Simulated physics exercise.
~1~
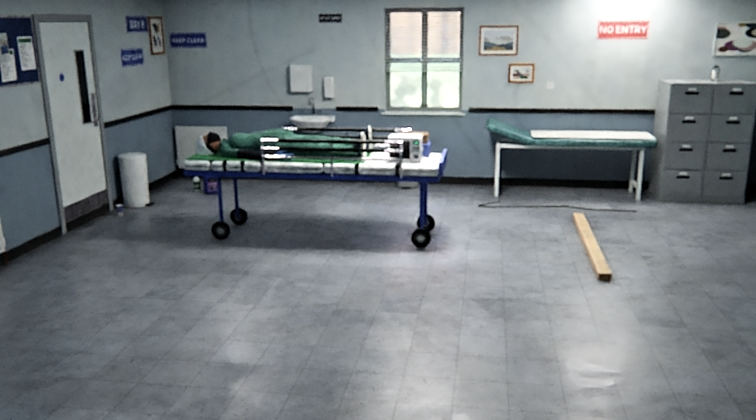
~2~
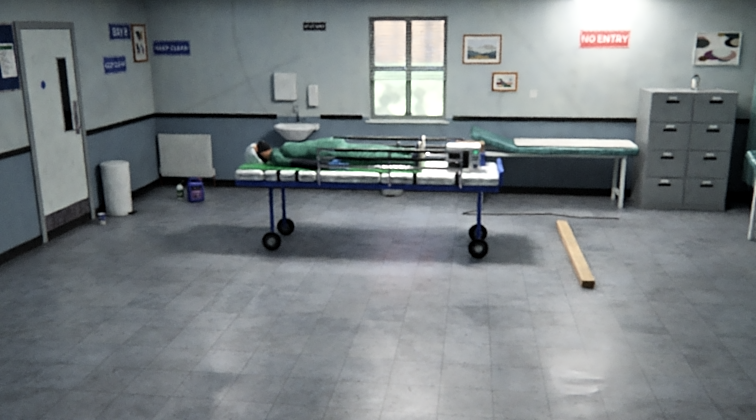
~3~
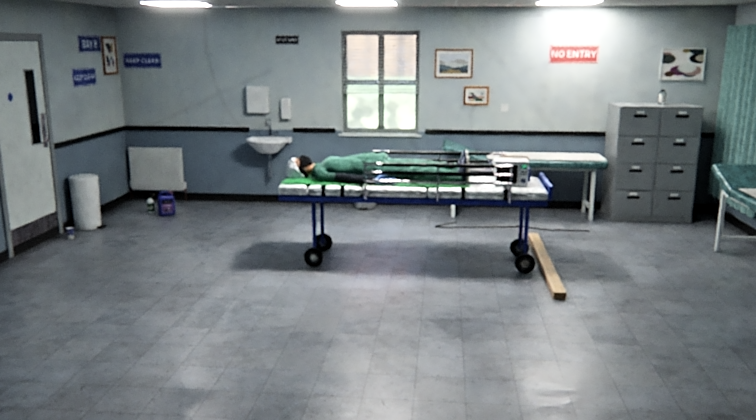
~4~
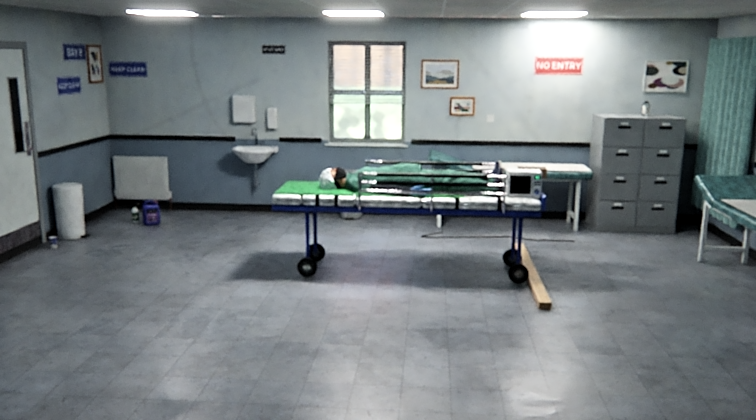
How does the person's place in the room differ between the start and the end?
At the start the person lies further left, with the head well to the left of the sink. By the end the person is further right, lying mostly below the window and the couch, with the head to the right of the sink.
A blue-framed trolley on black wheels rolls to the right across the grey floor of a pale blue clinic room, seen from the front and slightly above. A person in green lies along it, head to the left, with pale equipment at the right end. Behind are a sink, a window, a green couch and grey cabinets, and a wooden beam lies on the floor at right. The view pans slightly right as the trolley reaches the beam and stops, staying level. The person slides a little towards the right end, and finishes still on top, with the equipment still aboard.
